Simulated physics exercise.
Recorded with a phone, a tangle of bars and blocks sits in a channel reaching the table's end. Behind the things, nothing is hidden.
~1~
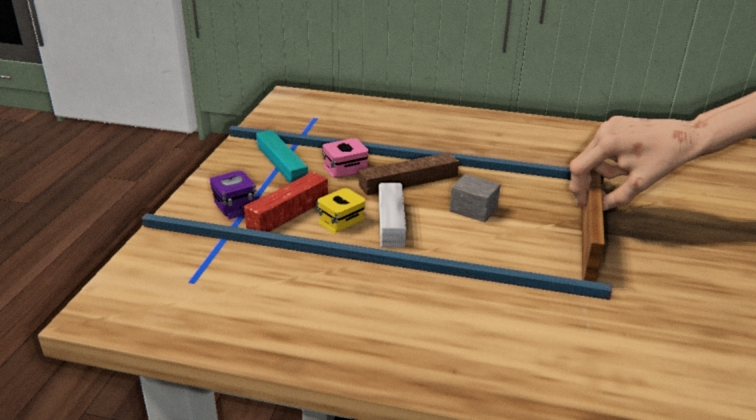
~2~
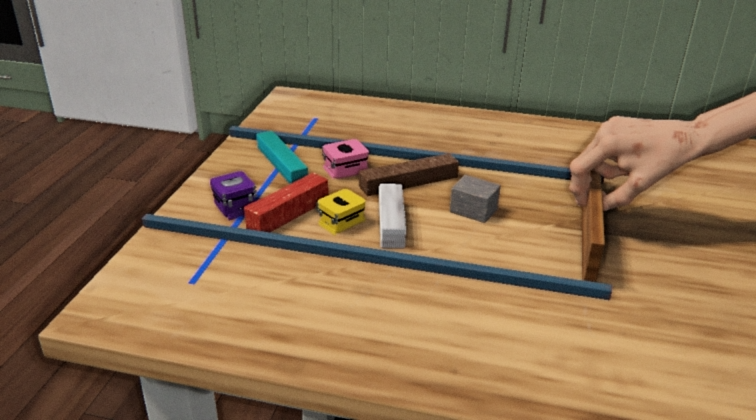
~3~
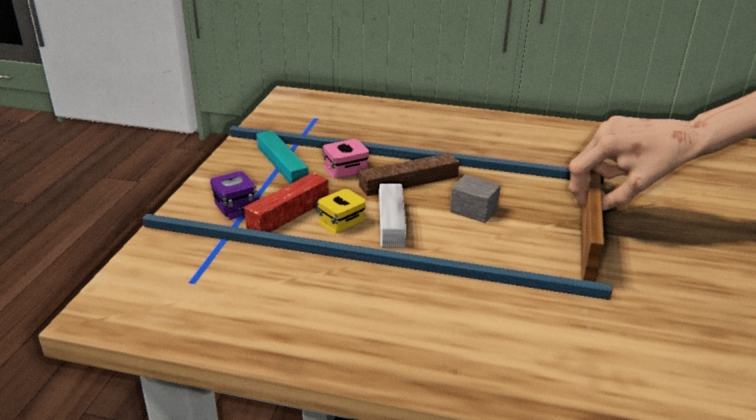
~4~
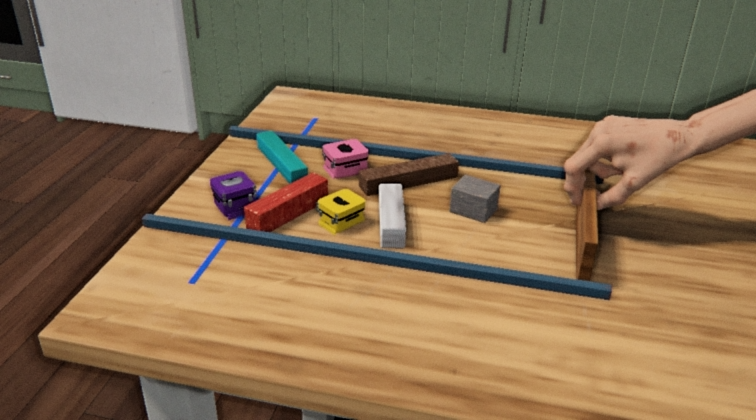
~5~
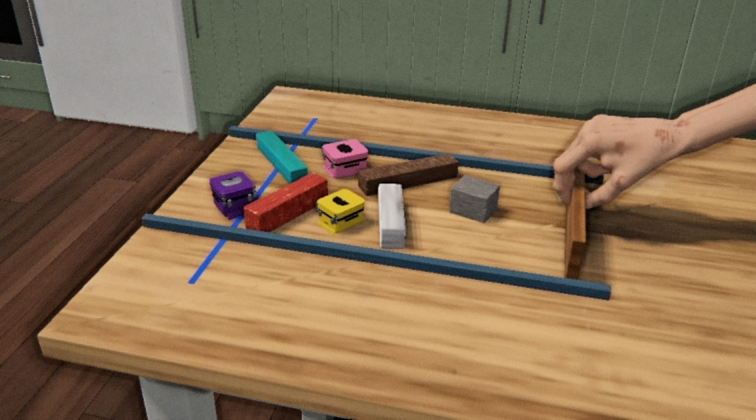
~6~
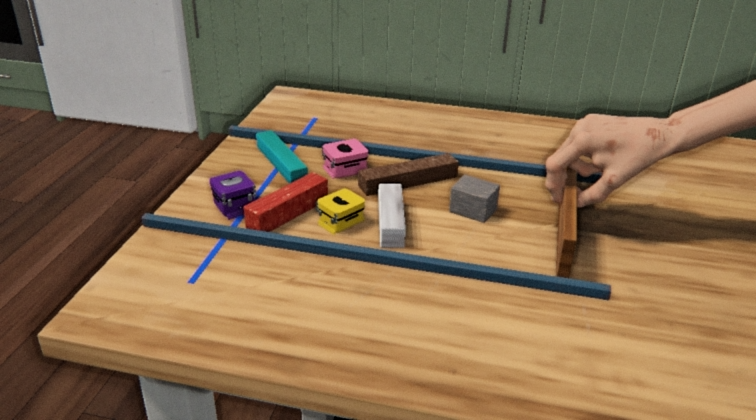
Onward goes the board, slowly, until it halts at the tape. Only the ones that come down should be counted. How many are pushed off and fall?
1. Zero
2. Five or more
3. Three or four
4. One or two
(4) One or two.
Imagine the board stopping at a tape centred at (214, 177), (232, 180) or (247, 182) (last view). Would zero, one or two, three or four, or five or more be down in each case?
Taking the three tapes one at a time, the answers are five or more, then 3 or 4, then either three or four.
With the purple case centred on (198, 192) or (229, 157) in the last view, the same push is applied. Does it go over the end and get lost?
It ends up down from the first place and ends up down from the second.
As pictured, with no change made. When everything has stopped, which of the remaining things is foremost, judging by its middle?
Looking at the middles, it's the red bar.
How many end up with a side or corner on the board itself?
That number would be 3.
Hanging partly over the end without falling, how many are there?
The count is 1.
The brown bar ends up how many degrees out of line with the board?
Angle: Around 30°.
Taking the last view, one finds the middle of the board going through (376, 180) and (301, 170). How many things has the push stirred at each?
First 6, then 8.
Soon after, none off yet; purple case at rest near (233, 194); turquoise stick at rest near (281, 157); red bar at rest near (288, 203).
After that, none off yet; purple case at rest near (233, 194); turquoise stick at rest near (281, 157); red bar moving near (283, 203).
And then, none off yet; purple case displaced about its own width near (181, 186); turquoise stick displaced a little near (232, 149); red bar displaced about its own width near (215, 194).
In the end, the number that fall off is one or two; gone, turquoise stick and purple case.
